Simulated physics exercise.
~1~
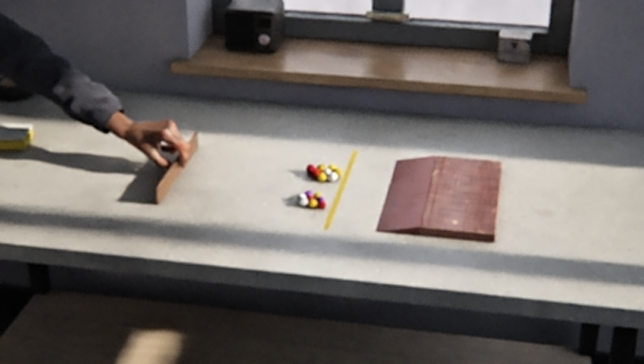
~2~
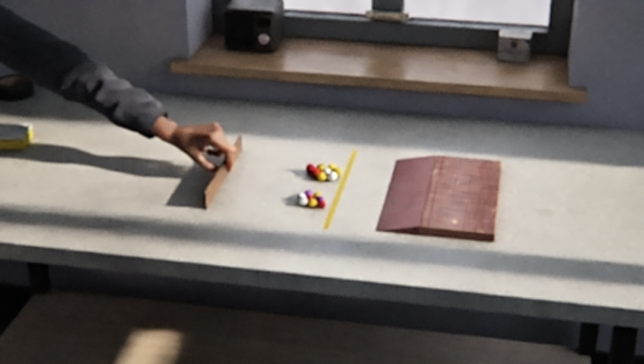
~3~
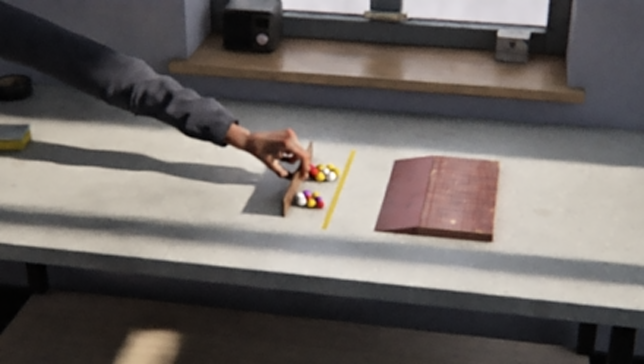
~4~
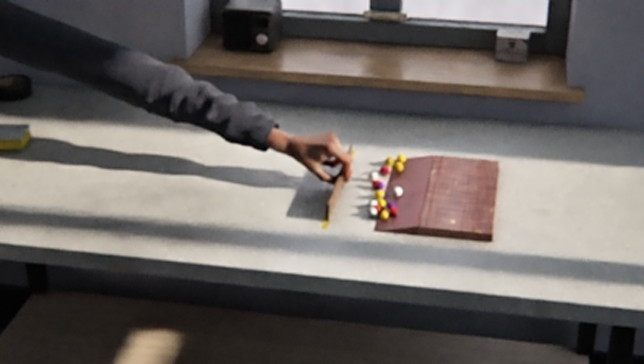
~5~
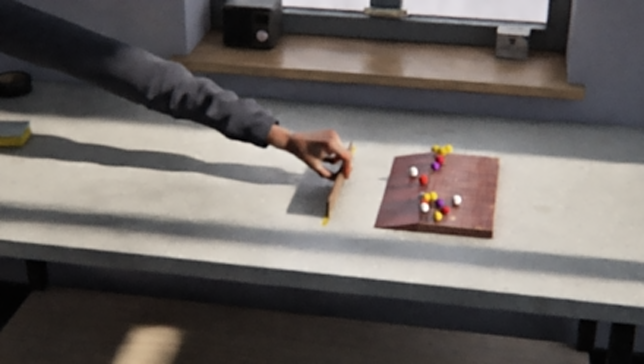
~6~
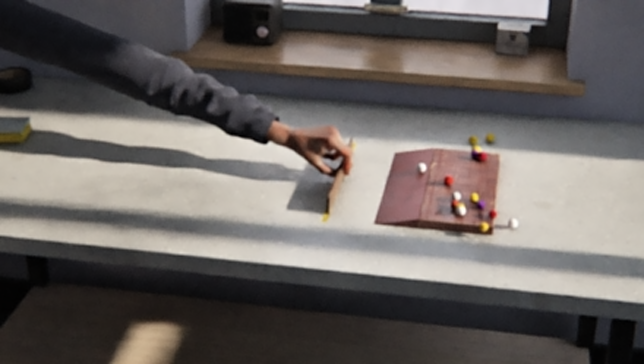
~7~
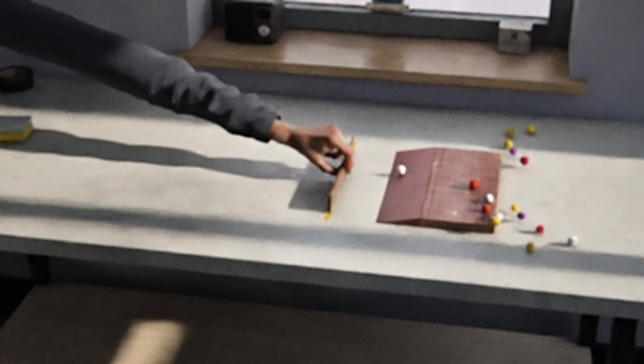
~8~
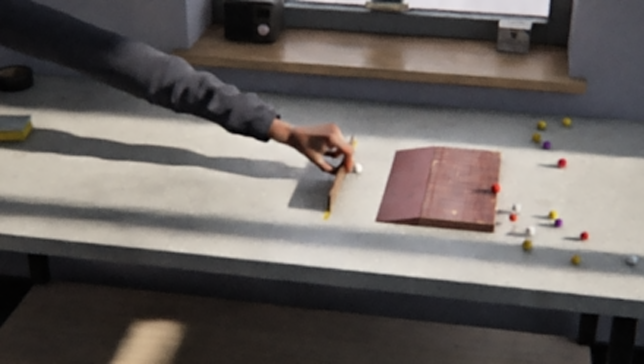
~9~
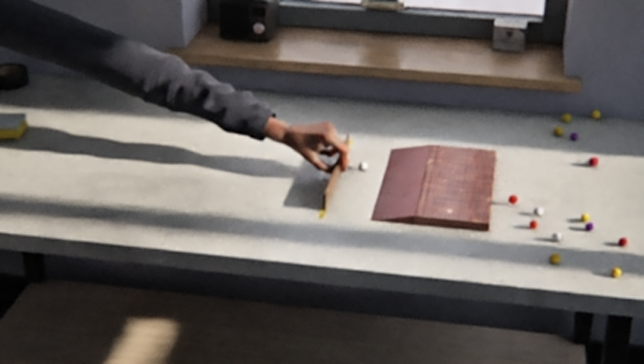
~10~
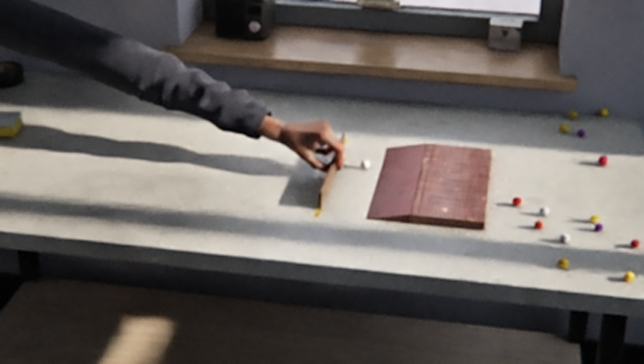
A dark-sleeved arm reaches in from the left, holding a small upright strip of wood on a pale tabletop below a windowsill, seen from above by a slightly swaying camera. Two clusters of red, yellow, white and purple balls sit ahead of it, just left of a yellow tape line and a reddish-brown ramp. The hand pushes the strip right into both clusters and stops at the tape. The balls roll on up the ramp and spread out. Nearly all cross it and scatter on the table beyond, while one white ball rolls back and rests near the strip.
